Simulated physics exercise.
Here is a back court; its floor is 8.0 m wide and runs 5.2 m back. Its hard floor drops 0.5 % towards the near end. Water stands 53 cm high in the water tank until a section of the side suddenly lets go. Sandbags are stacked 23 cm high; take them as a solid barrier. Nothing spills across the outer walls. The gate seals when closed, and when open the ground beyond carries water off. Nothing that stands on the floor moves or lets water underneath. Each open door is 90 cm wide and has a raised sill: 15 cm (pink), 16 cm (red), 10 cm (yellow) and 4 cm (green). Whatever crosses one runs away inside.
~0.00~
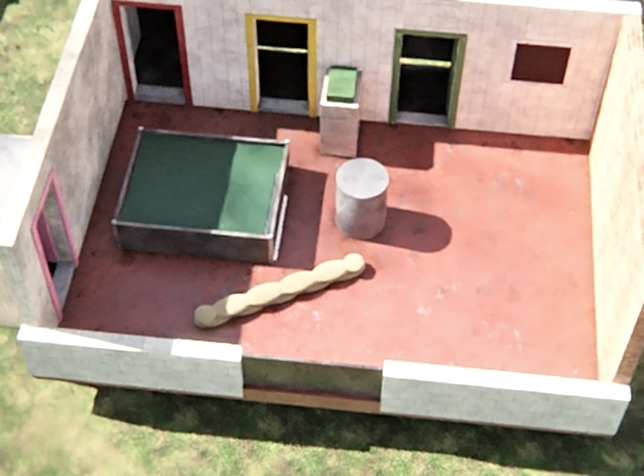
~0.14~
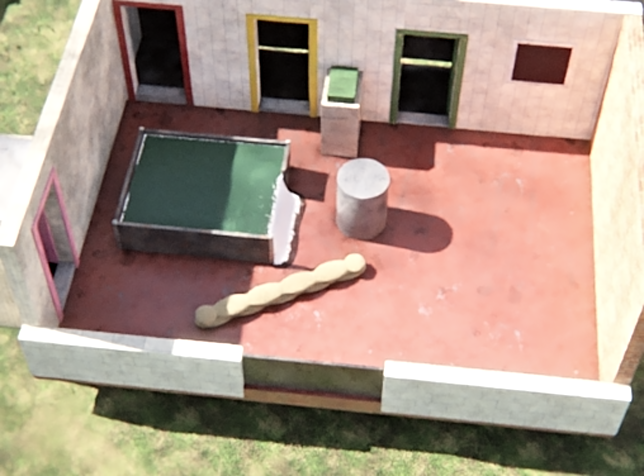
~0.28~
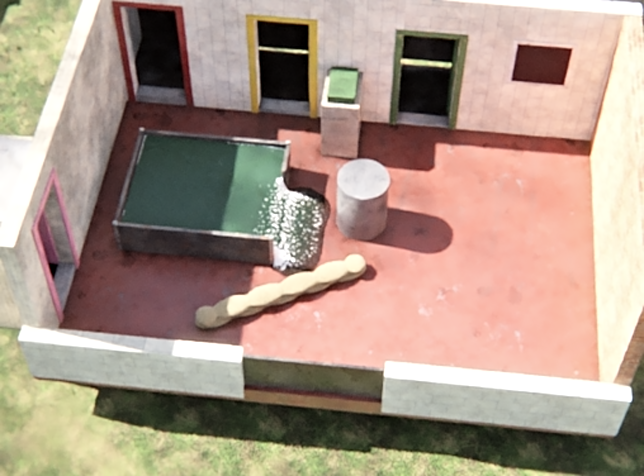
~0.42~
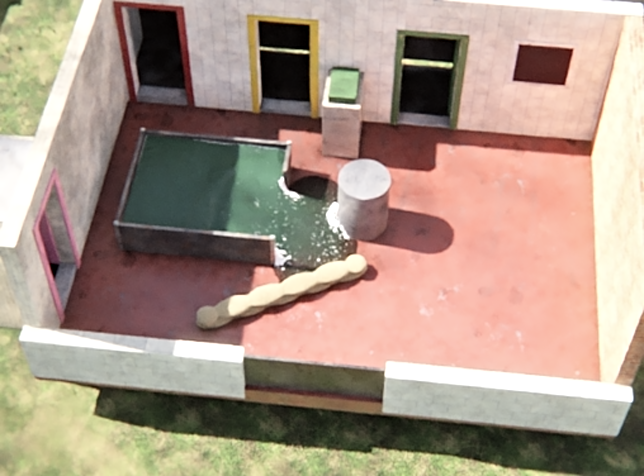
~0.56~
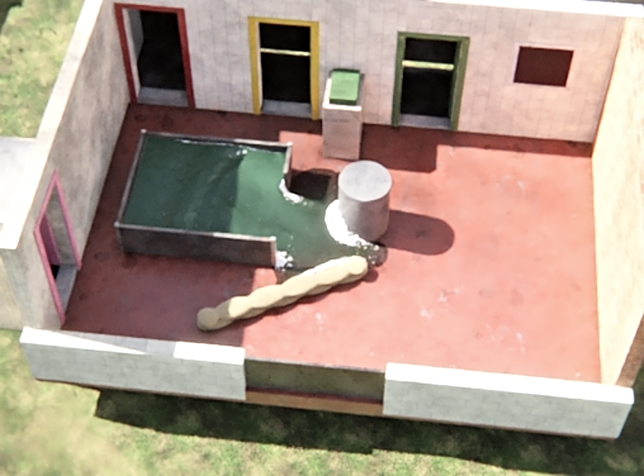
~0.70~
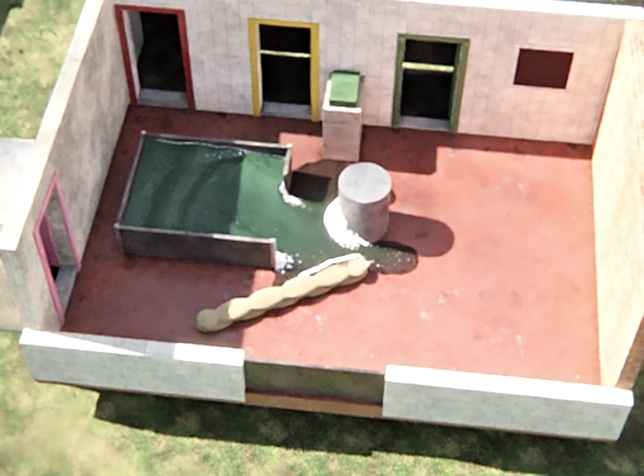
A large tank opens on its right side and green water pours across the red floor.
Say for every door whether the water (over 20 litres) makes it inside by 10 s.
Within that time: At the pink door it stays under the limit; at the red door it does not reach the limit; at the yellow door it does not reach the limit; at the green door it exceeds the limit.
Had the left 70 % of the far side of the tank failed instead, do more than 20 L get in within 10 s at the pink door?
Then: Pink not over.
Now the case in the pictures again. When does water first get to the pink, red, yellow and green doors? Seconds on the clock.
Arrival: Pink 3.4 s, red 3.8 s, yellow 2.4 s, green 1.6 s.
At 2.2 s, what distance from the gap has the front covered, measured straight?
Some 5.2 m out.
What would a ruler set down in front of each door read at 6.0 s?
In cm: Pink 8, red 4, yellow 6, green 6.
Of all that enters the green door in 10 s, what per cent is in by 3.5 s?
Some 50 per cent by then.
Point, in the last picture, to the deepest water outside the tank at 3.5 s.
At about (324, 274).
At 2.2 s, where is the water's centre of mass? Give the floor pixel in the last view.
At about (279, 223).
After 1.4 s water covers 20 % of the floor and is deepest (42 cm) near (348, 267); pink door not reached, red door not reached, yellow door not reached, green door not reached.
After 2.2 s water covers 50 % of the floor and is deepest (39 cm) near (324, 274); pink door not reached, red door not reached, yellow door not reached, green door 8 cm at the sill, 6 L in.
After 3.5 s water covers 80 % of the floor and is deepest (26 cm) near (324, 274); pink door 4 cm at the sill, 0 L in, red door not reached, yellow door 6 cm at the sill, 0 L in, green door 9 cm at the sill, 29 L in.
After 6.0 s water covers 90 % of the floor and is deepest (16 cm) near (312, 273); pink door 8 cm at the sill, 0 L in, red door 4 cm at the sill, 0 L in, yellow door 6 cm at the sill, 0 L in, green door 6 cm at the sill, 50 L in.
After 10.0 s water covers 95 % of the floor and is deepest (11 cm) near (346, 388); pink door 6 cm at the sill, 0 L in, red door 6 cm at the sill, 0 L in, yellow door 3 cm at the sill, 0 L in, green door 4 cm at the sill, 58 L in.
